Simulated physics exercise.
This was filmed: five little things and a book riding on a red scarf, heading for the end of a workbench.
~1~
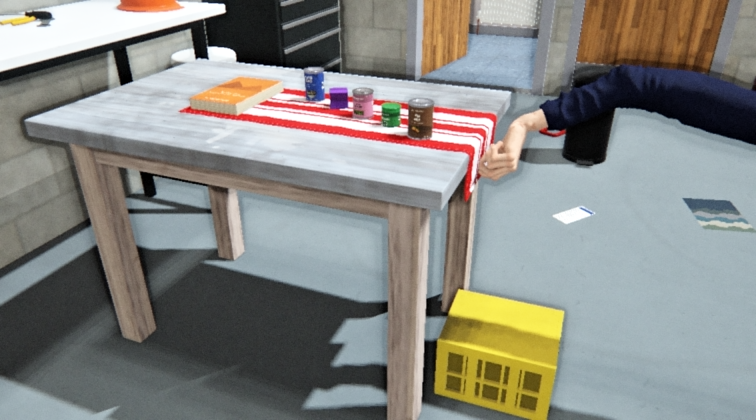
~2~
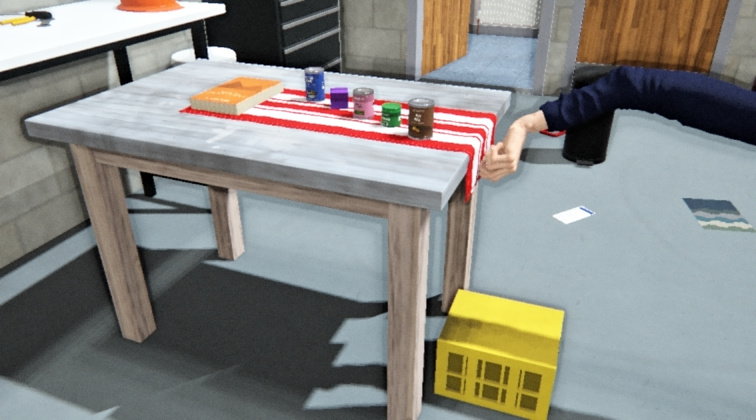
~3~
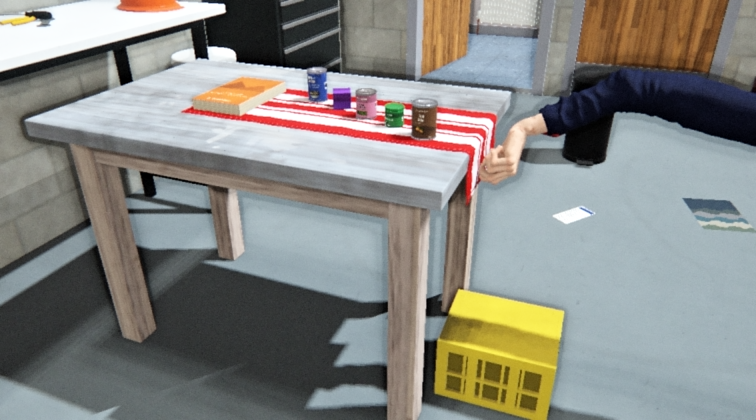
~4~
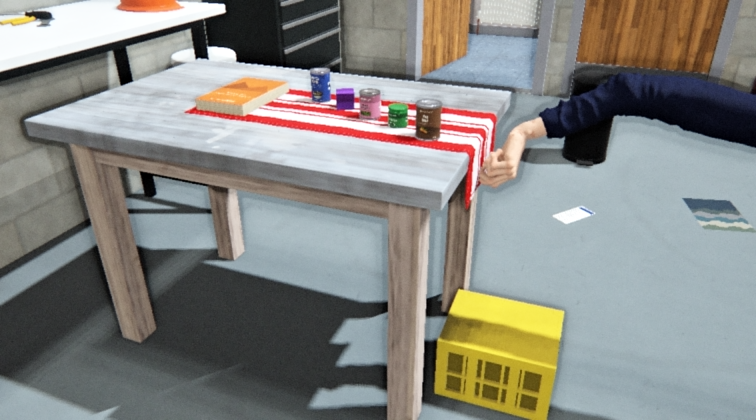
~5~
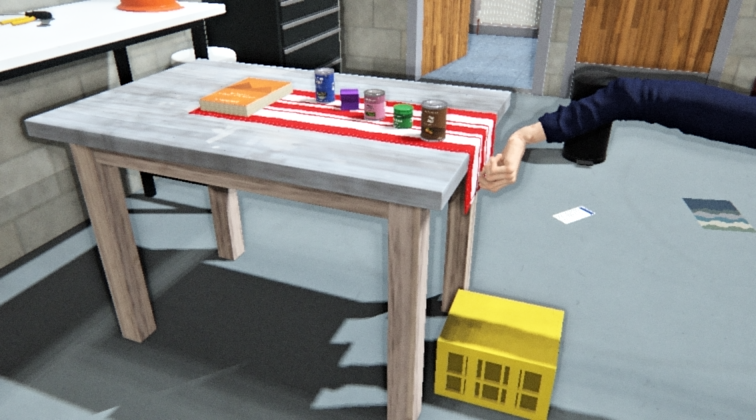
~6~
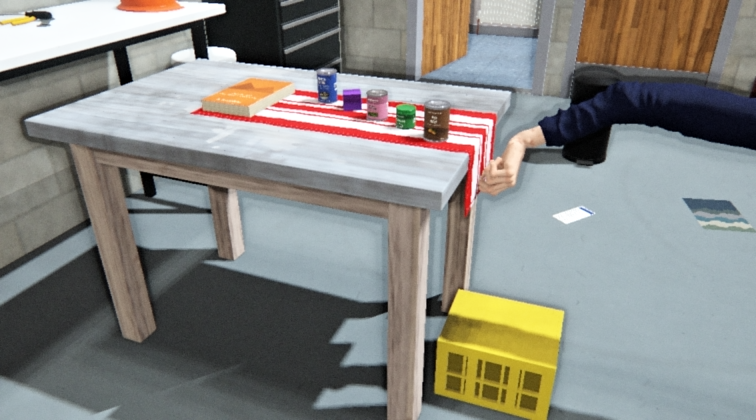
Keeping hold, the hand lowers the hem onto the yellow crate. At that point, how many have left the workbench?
Four.
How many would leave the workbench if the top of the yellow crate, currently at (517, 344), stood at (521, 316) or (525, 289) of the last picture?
You'd get 3 and then 2.
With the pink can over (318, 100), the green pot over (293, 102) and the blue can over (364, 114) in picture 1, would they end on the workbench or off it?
Note: Pink can kept on top; green pot kept on top; blue can lost.
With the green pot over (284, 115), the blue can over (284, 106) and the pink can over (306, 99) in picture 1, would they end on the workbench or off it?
The green pot stays put; the blue can stays put; the pink can stays put.
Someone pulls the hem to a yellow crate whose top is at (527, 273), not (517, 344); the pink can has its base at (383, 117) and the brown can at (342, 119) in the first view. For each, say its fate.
Pink can stays, brown can stays.
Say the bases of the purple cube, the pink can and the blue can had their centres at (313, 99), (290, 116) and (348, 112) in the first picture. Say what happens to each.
The purple cube will stay where it is, the pink can will stay where it is, the blue can will end up off.
Soon after, hem near (476, 245); brown can gone.
Then, hem near (474, 299); brown can, green pot and pink can gone.
At rest, hem on the crate; brown can, green pot, pink can and purple cube gone. Over the edge go four.
